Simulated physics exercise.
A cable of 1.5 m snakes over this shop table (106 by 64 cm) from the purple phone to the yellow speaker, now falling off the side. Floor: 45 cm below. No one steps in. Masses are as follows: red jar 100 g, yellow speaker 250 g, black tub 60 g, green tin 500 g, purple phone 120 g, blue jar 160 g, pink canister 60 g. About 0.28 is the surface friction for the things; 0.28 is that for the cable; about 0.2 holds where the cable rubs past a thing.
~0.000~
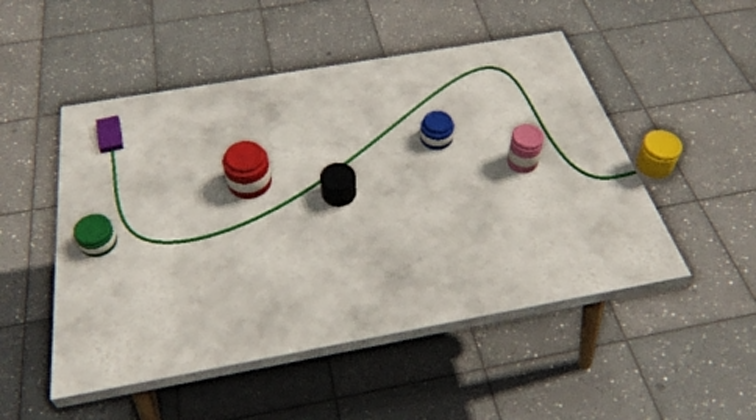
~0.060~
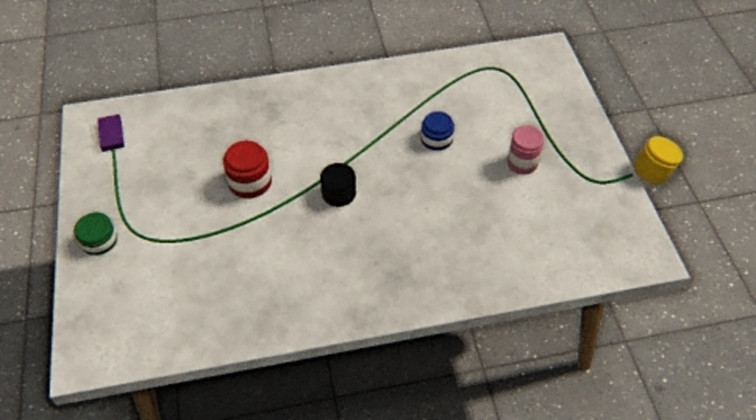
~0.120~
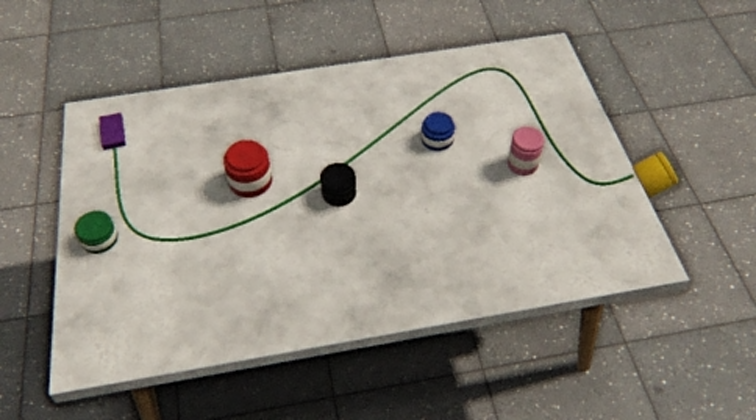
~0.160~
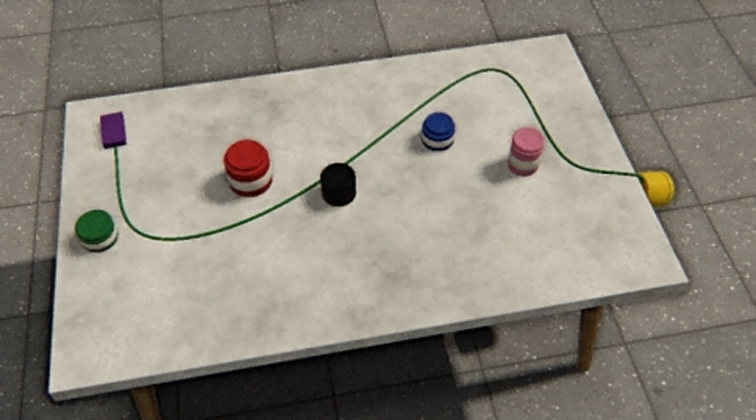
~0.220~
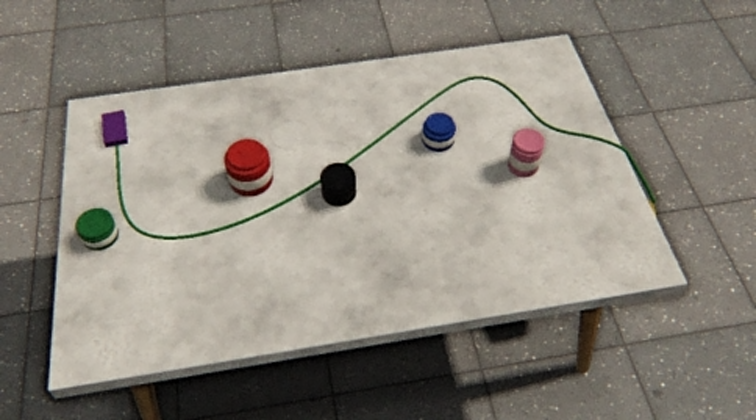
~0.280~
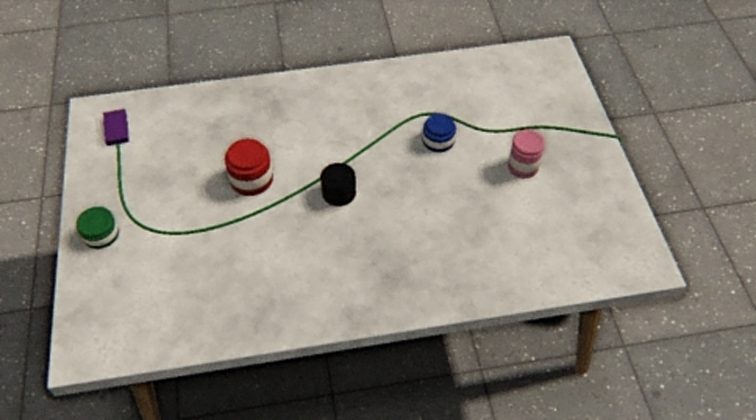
A yellow cylindrical object tips over the right edge of a pale, mottled table, seen from above at an angle on a grey tiled floor, and drops out of sight. A green cable links it to a purple block at upper left, winding past green, red, black, blue and pink containers. The cable's right side straightens and slides over the edge, while the containers stay almost still.
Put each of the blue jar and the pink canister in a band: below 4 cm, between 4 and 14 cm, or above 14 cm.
Bands - blue jar: Below 4 cm; pink canister: Below 4 cm.
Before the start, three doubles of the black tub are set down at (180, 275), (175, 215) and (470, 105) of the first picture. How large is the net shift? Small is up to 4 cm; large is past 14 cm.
Slight, big, big.
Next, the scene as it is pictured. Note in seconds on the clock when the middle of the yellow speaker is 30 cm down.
Near 0.30 seconds.
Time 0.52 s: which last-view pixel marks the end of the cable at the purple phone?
(148, 137), give or take.
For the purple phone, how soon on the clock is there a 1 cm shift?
For the purple phone, 0.42 seconds.
By 0.5 s, the cable's tail end at (148, 137); red jar 4 cm off its start, purple phone 3 cm off its start, yellow speaker over the edge.
By 0.7 s, the cable's tail end at (149, 137); red jar 4 cm off its start, purple phone 3 cm off its start, yellow speaker over the edge.
By 1.0 s, the cable's tail end at (149, 137); red jar 4 cm off its start at (251, 135), purple phone 3 cm off its start at (130, 125), yellow speaker over the edge.
By 1.2 s, the cable's tail end at (149, 137); red jar 4 cm off its start, purple phone 3 cm off its start, yellow speaker over the edge.
By 2.4 s, the cable's tail end at (149, 137); blue jar 1 cm off its start at (442, 126), pink canister 0 cm off its start at (529, 141), red jar 4 cm off its start at (251, 135), purple phone 3 cm off its start at (130, 125).
